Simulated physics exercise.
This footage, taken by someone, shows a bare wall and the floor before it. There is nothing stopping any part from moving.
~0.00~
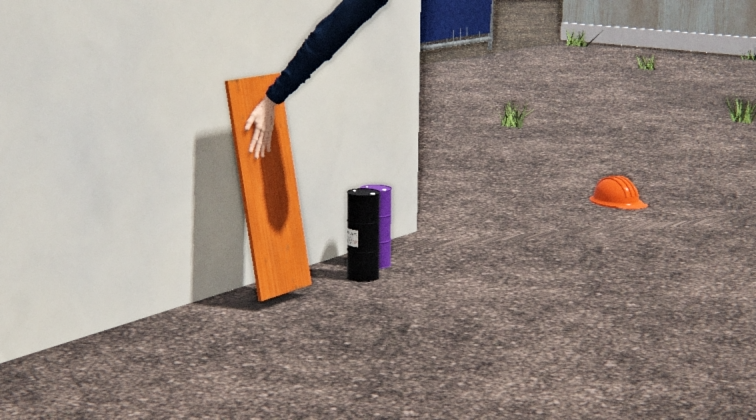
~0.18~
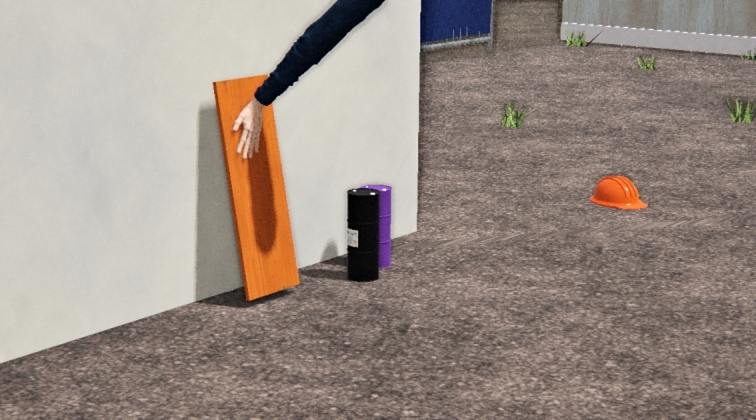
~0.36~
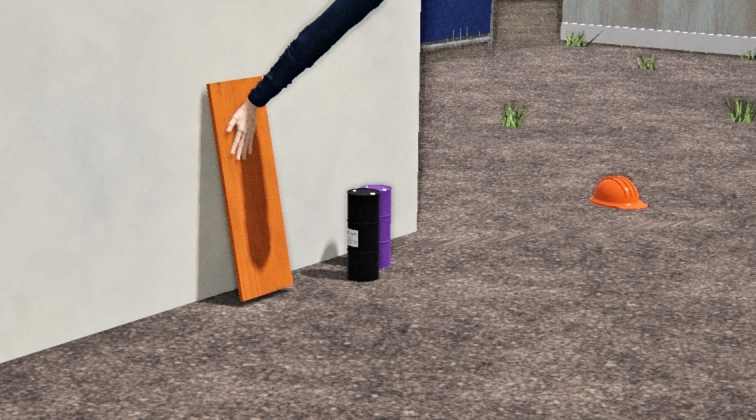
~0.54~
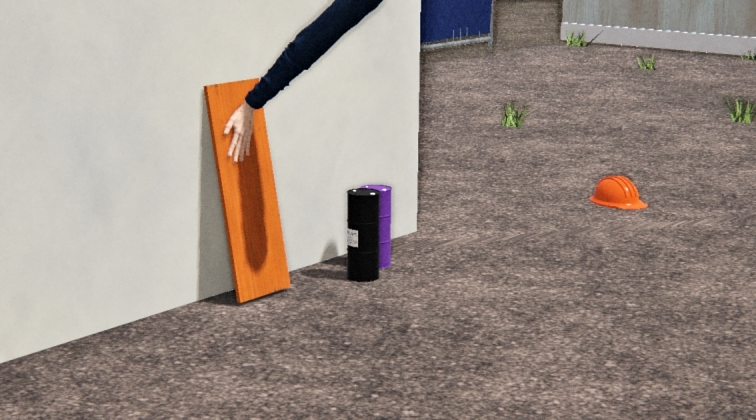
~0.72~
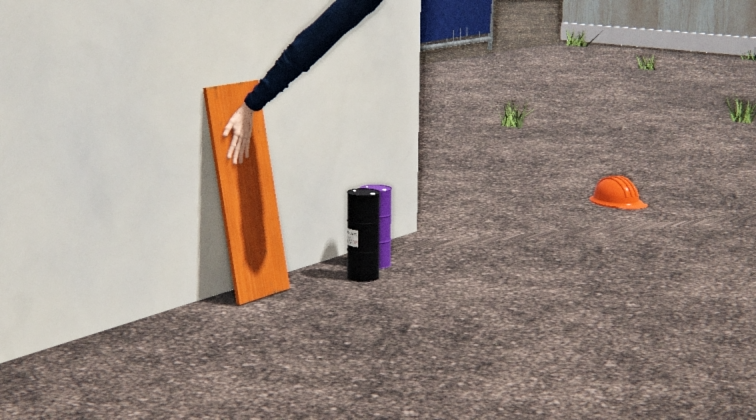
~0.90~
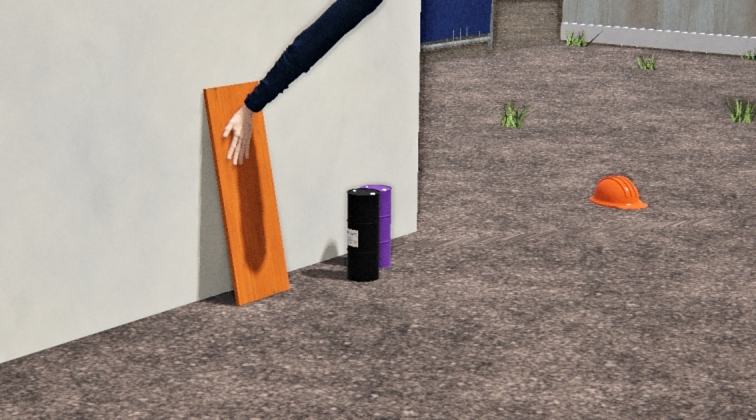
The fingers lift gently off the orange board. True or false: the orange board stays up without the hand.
True.
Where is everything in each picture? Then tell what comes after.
In the first picture, not yet at the wall; orange board (269, 186).
In the second picture, not yet at the wall; orange board (257, 186).
In the third picture, not yet at the wall; orange board (251, 187).
In the fourth picture, not yet at the wall; orange board (248, 189).
In the fifth picture, leant on the wall, still held; orange board (248, 191).
In the sixth picture, leant on the wall, still held; orange board (248, 192).
Around 1.10 s, nothing moves.
Around 1.40 s, orange board resting near (247, 192).
Finally (2.2 s), all 3 still in place. Final places as the last picture's camera would see them, orange board near (247, 192). The board stays up.
